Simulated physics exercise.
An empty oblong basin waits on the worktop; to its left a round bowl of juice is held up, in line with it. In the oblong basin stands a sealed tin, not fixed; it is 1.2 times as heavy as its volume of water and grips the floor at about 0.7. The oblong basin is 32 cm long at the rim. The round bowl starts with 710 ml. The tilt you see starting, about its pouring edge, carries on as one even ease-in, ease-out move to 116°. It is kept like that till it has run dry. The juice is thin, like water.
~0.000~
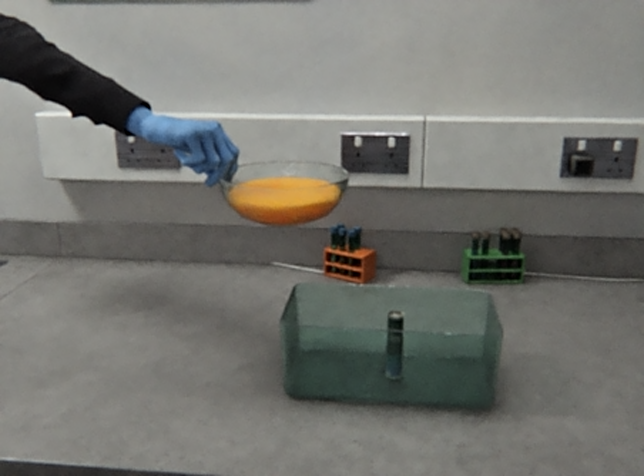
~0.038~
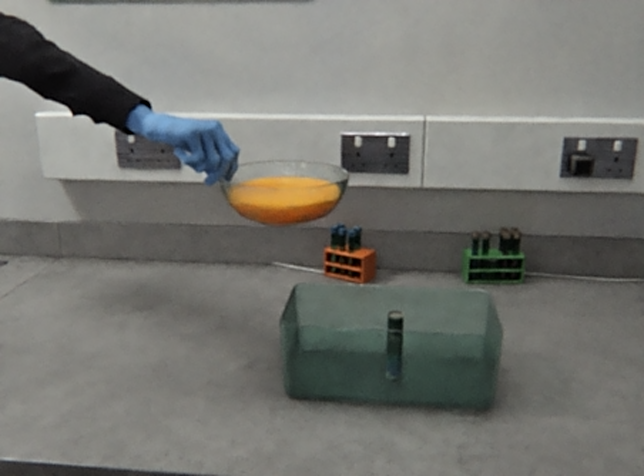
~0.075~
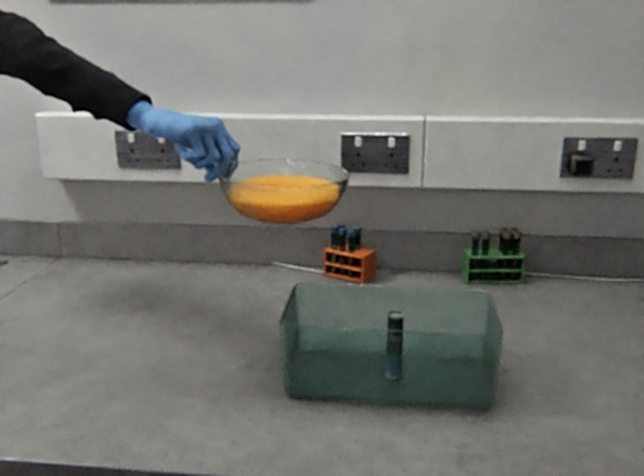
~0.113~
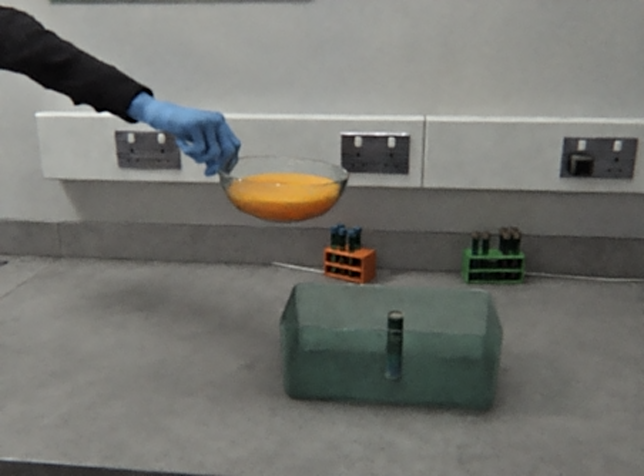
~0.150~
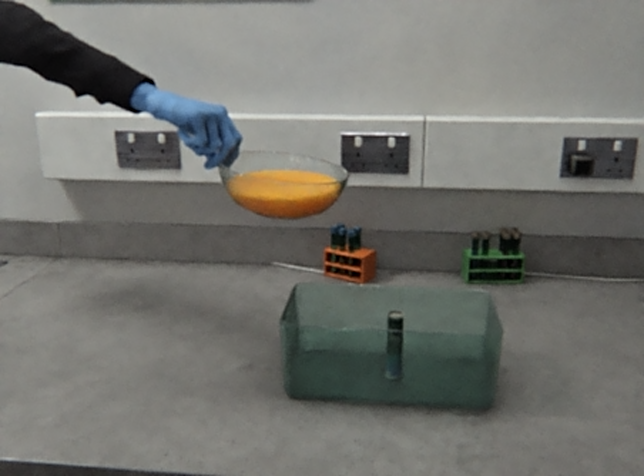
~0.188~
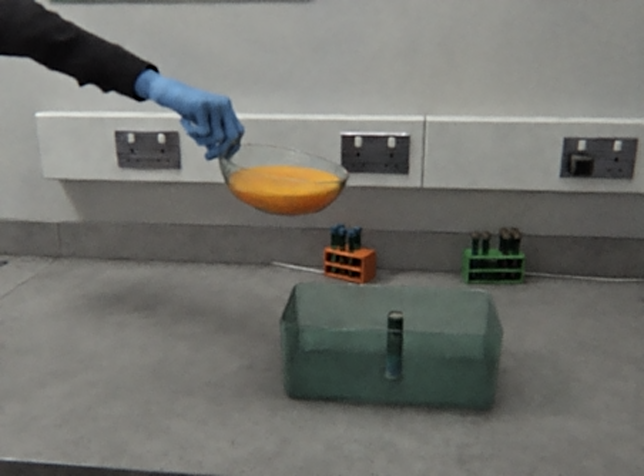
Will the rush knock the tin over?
The tin falls.
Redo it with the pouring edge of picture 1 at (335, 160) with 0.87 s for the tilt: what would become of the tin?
Then it falls.
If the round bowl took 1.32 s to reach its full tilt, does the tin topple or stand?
The tin stays up.
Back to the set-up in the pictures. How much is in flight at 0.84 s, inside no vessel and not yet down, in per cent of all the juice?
About 14 per cent.
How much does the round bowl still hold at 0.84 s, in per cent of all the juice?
Near 0 in a hundred.
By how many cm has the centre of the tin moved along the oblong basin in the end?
About 7.0 cm.
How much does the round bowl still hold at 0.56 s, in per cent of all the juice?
About 38 per cent.
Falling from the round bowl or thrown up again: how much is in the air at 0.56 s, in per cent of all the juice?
Some 60 per cent.
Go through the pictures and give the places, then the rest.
In the first frame, tilt 0°; pouring edge (348, 177); surface from (229, 188) to (343, 191); the oblong basin's rim runs from (288, 303) to (496, 313); the tin's top is at (396, 317).
In the second frame, tilt 0°; pouring edge (348, 177); surface from (229, 187) to (343, 190).
In the third frame, tilt 2°; pouring edge (348, 177); surface from (228, 186) to (343, 189).
In the fourth frame, tilt 4°; pouring edge (348, 177); surface from (229, 183) to (342, 187).
In the fifth frame, tilt 7°; pouring edge (348, 177); surface from (229, 179) to (343, 185).
In the sixth frame, tilt 11°; pouring edge (347, 177); surface from (230, 174) to (343, 182).
After 0.56 s the tilt is 76° and 37 per cent is still to pour; the tin stands where it began.
After 0.84 s the tilt is 113° and 0 per cent is still to pour; the tin stands where it began.
After 1.13 s the tilt is 116° and 0 per cent is still to pour; the tin leans 45°.
After 1.44 s the tilt is 116° and 0 per cent is still to pour; the tin lies on its side.
In the end the tin lies on its side.
